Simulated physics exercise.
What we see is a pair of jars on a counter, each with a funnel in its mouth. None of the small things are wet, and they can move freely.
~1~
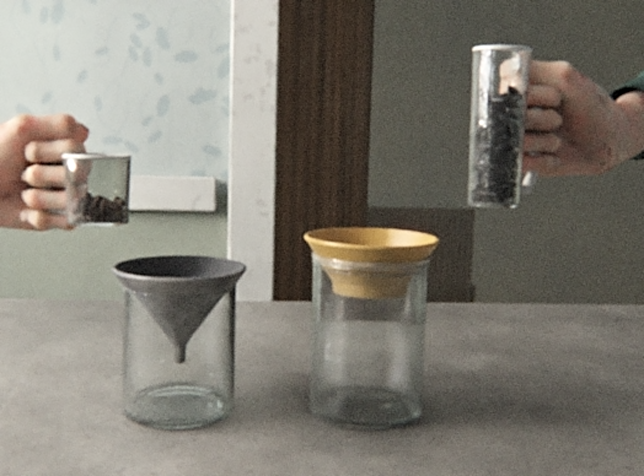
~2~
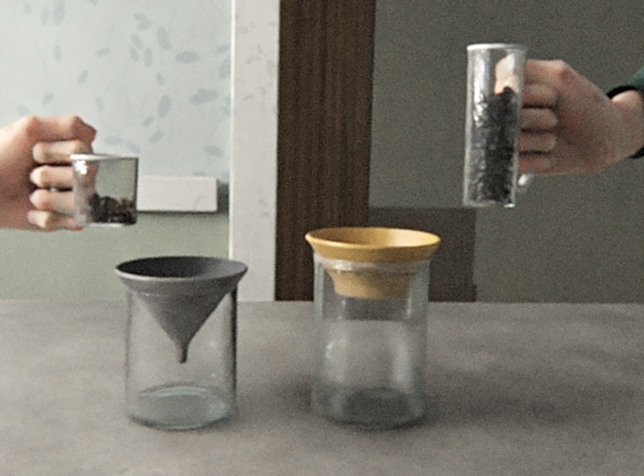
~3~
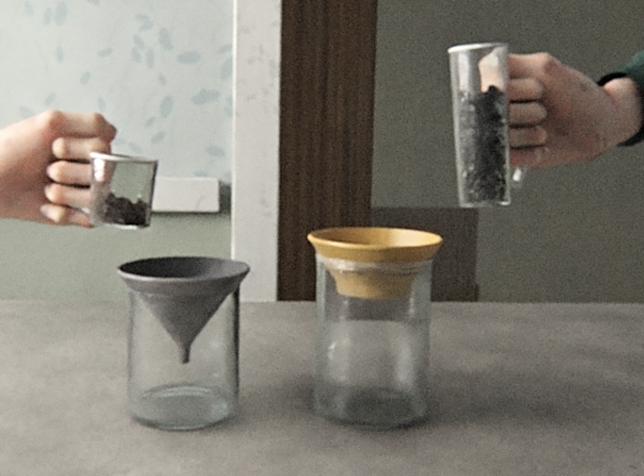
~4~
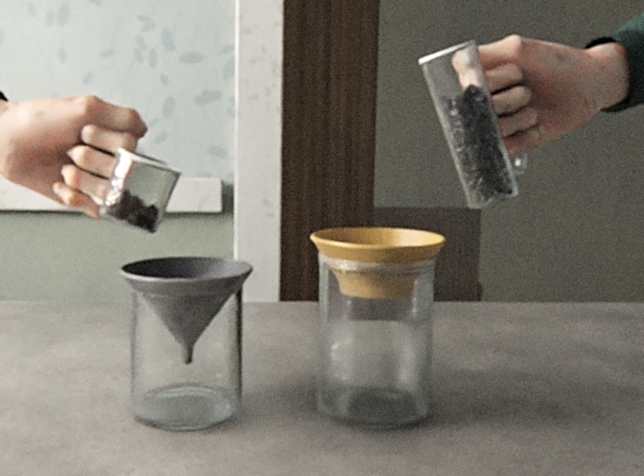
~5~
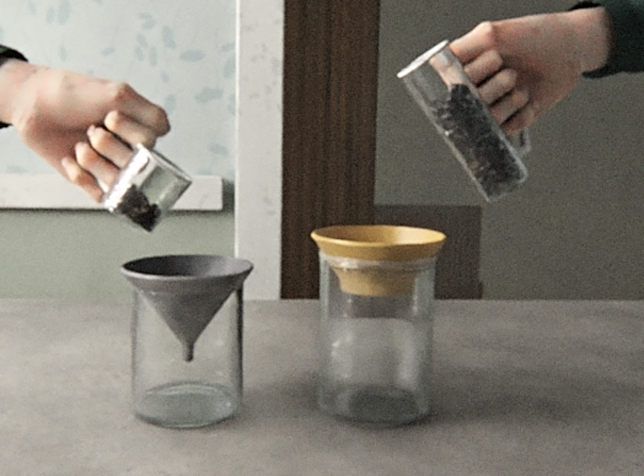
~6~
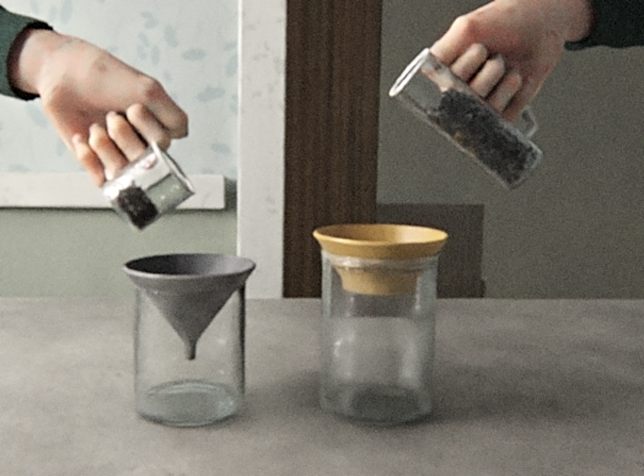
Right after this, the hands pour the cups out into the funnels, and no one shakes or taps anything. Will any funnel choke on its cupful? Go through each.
Left: Chokes; right: No choke.
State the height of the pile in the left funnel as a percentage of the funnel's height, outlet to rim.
It reaches about 60 percent of the way up.
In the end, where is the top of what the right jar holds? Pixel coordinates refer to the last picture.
About (385, 378).
Then, 0.32 s later than the last frame, left, every one still in the cup; right, every one still in the cup.
Then, 0.60 s later than the last frame, left, the larger part still in the cup, roughly a quarter in or over the funnel; right, every one still in the cup.
Then, 0.84 s later than the last frame, left, every one in or over the funnel; right, the larger part still in the cup, roughly a quarter in or over the funnel, about a tenth down in the jar.
When it is over, left, every one stuck in the funnel, not one down in the jar; right, every one down in the jar.
